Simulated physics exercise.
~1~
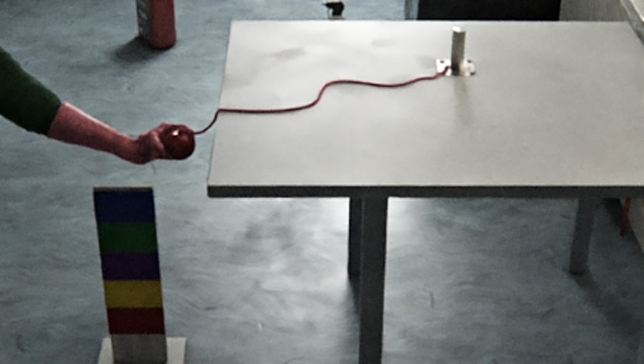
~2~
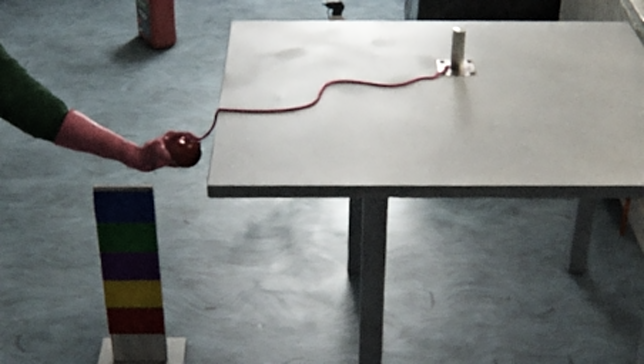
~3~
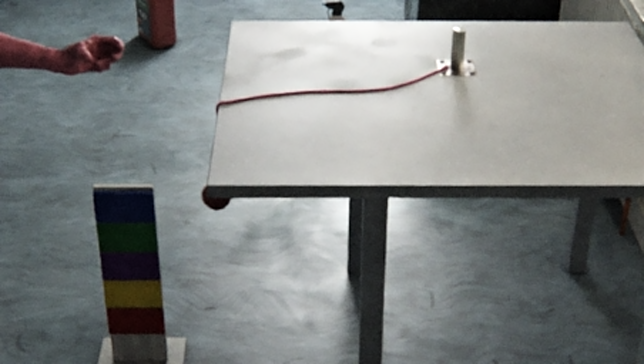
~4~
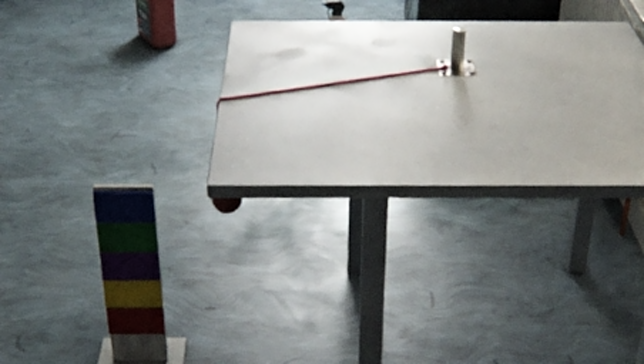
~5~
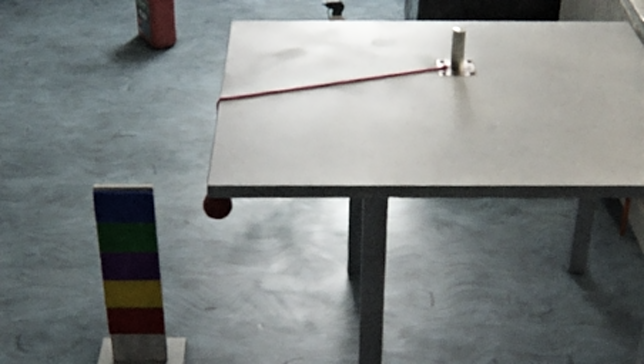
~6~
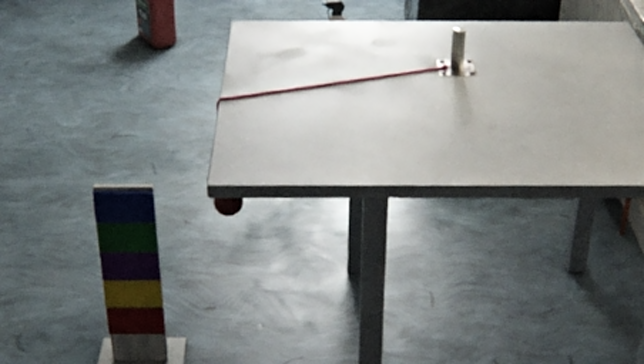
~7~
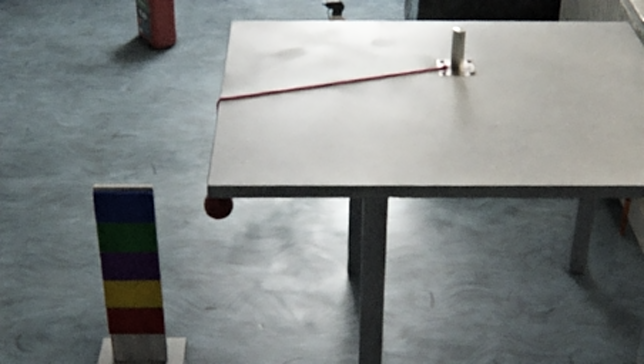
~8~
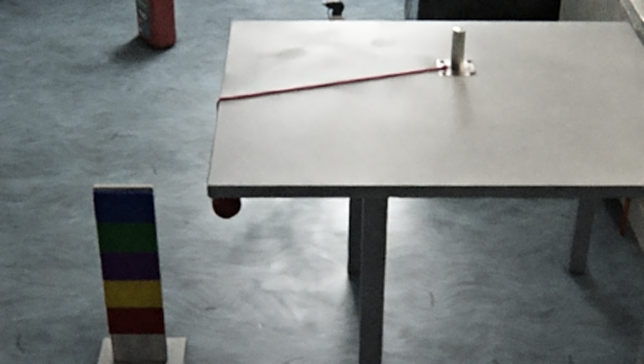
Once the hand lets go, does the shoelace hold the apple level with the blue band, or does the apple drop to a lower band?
The shoelace pulls straight across the table and holds the apple just under the edge, with its middle level with the blue band.
